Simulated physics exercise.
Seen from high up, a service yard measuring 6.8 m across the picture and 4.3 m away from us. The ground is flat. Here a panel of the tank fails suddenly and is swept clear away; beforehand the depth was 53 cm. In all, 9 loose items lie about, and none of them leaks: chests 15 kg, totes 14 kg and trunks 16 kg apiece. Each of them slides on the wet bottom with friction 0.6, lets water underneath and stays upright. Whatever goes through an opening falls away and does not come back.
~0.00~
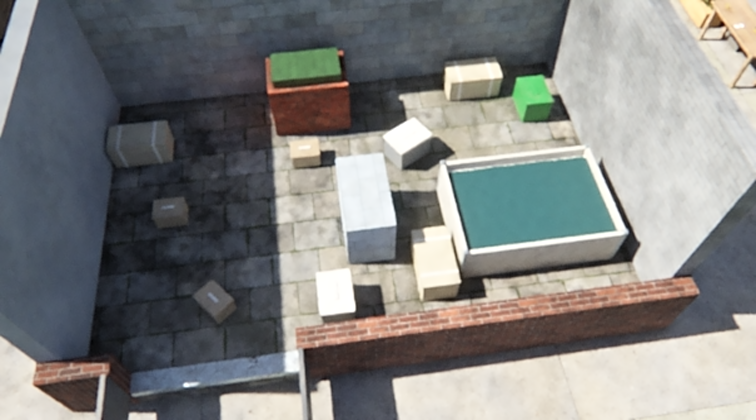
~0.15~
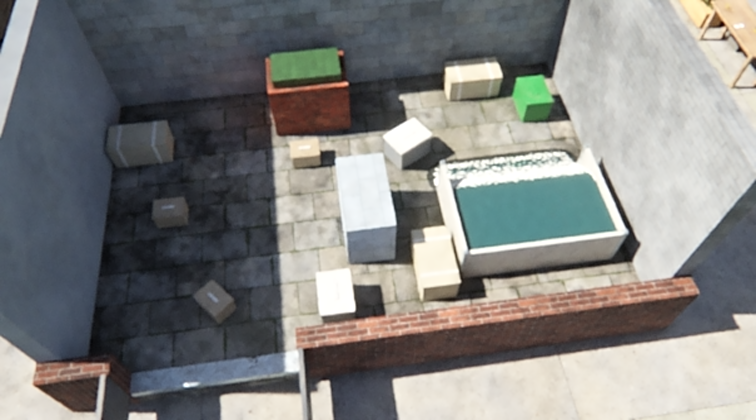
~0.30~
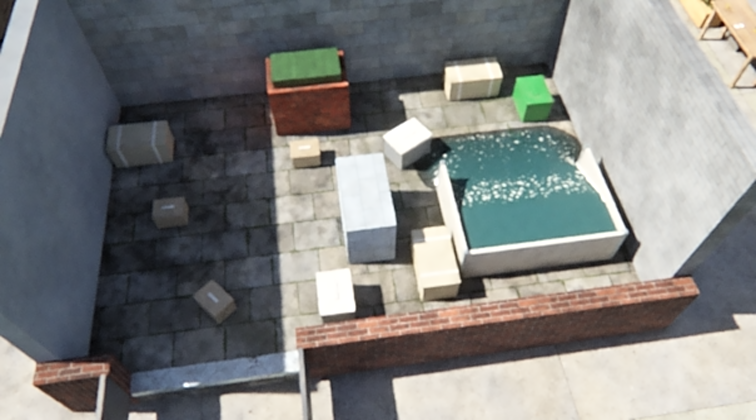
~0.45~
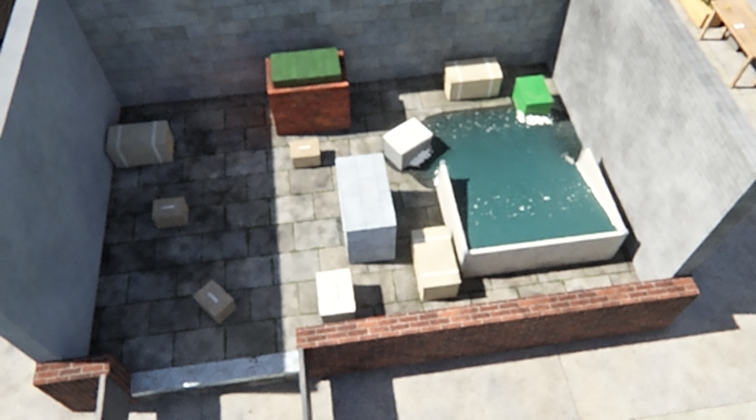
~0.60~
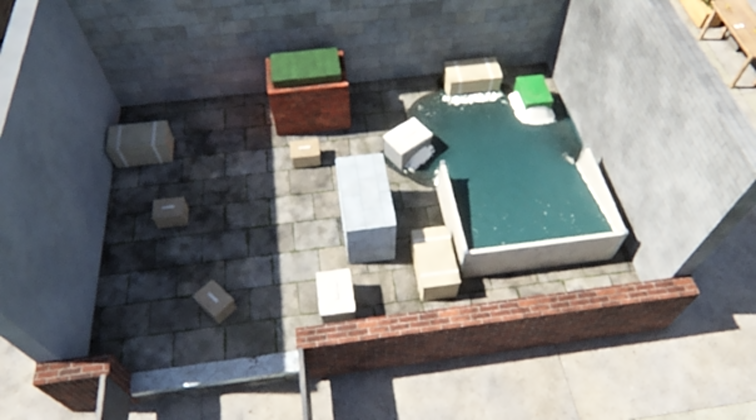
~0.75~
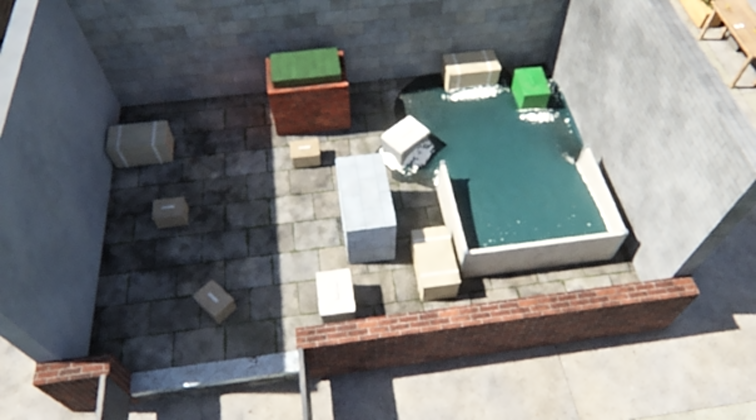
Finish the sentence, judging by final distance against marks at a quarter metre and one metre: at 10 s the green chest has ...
It has gone a long way.
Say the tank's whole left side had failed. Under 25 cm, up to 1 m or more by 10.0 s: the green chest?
Note: Green chest unmoved.
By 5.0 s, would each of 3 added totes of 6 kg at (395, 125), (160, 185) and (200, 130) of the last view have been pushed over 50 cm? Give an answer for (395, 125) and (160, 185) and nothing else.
Well, the first one is higher and the other lower.
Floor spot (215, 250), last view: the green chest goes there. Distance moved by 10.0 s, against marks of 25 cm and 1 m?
Observed: Object is barely disturbed.
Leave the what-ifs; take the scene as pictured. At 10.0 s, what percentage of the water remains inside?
Close to 96 in a hundred parts remain.
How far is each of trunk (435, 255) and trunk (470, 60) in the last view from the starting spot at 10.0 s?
Lab note - net shifts in order: 60 cm; 120 cm.
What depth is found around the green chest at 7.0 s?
About 8 cm.
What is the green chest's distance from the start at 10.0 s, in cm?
I'd estimate some 200 centimetres.
After 2.0 s the green chest is near (531, 60), 0.4 m from its start, afloat; 0 of 9 are out; 2 afloat.
After 4.5 s the green chest is near (478, 123), 1.1 m from its start, afloat; 0 of 9 are out; 3 afloat.
After 7.0 s the green chest is near (450, 136), 1.6 m from its start, afloat; 0 of 9 are out; 4 afloat.
After 10.0 s the green chest is near (414, 133), 2.0 m from its start, afloat; 0 of 9 are out; 3 afloat.
